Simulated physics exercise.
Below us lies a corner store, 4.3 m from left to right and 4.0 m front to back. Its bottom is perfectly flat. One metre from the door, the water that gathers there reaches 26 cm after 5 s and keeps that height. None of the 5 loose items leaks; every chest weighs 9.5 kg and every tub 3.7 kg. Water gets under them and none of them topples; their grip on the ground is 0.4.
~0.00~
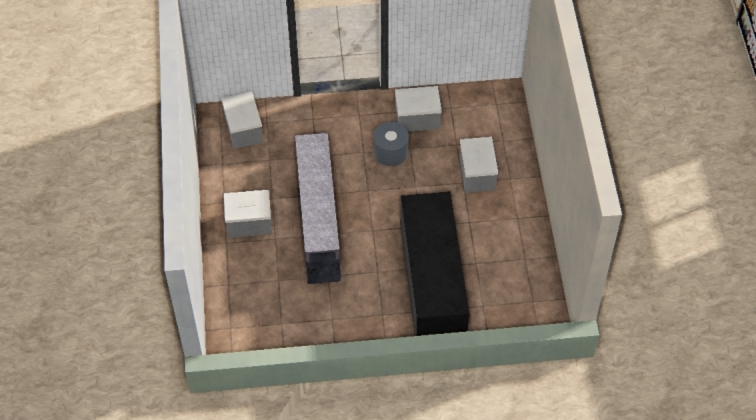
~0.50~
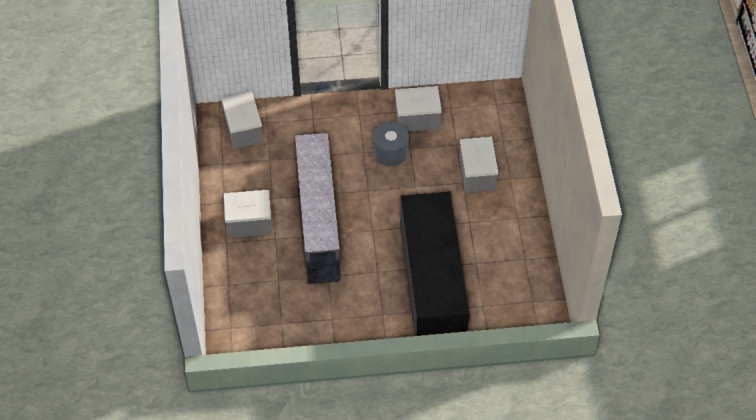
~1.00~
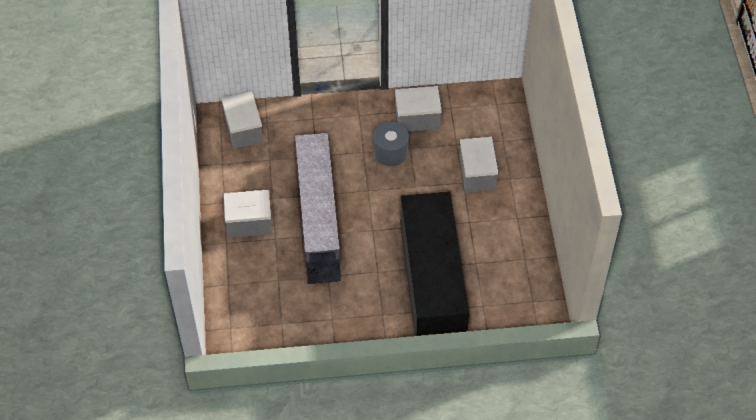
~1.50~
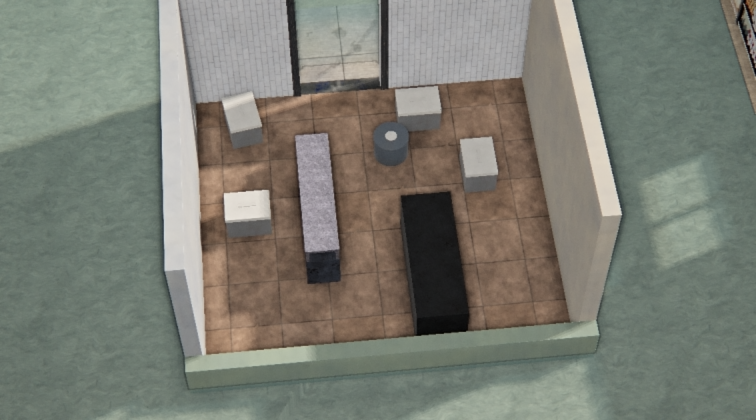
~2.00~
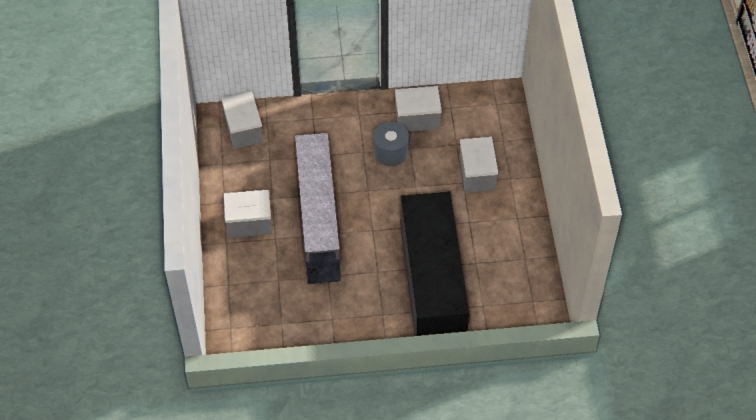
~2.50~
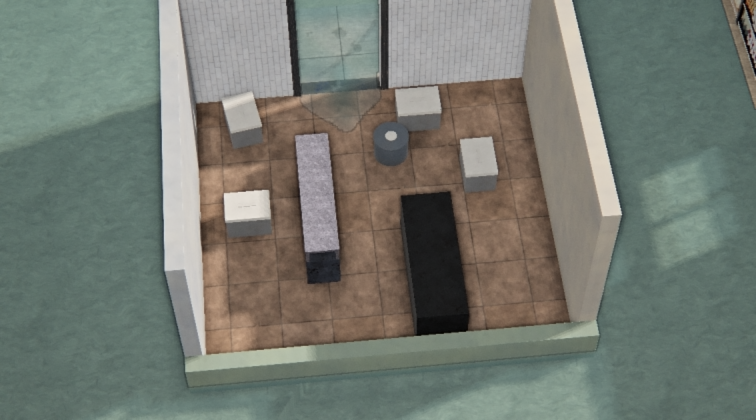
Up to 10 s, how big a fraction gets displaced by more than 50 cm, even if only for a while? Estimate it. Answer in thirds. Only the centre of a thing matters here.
One to two thirds.
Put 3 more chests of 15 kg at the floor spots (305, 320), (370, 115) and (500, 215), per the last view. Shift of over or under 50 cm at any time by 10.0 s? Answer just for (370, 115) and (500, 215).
Order as asked: Farther and farther.
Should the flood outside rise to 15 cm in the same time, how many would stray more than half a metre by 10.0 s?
In that case 1 of them.
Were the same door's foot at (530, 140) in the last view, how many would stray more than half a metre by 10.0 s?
The count would be 5.
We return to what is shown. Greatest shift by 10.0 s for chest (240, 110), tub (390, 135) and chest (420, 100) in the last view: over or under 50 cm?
First not as far, then farther, then not as far.
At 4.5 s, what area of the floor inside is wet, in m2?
Wet area: Approx. 5.5 m2.
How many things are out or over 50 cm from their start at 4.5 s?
1 of them.
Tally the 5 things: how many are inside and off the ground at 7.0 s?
The count is 1.
After 3.5 s 0 of 5 are over 50 cm from their spots; 0 afloat.
After 4.5 s 1 of 5 are over 50 cm from their spots; 0 afloat.
After 7.0 s 1 of 5 are over 50 cm from their spots; 1 afloat.
After 10.0 s 3 of 5 are over 50 cm from their spots, and 3 have been at some point; 5 afloat.
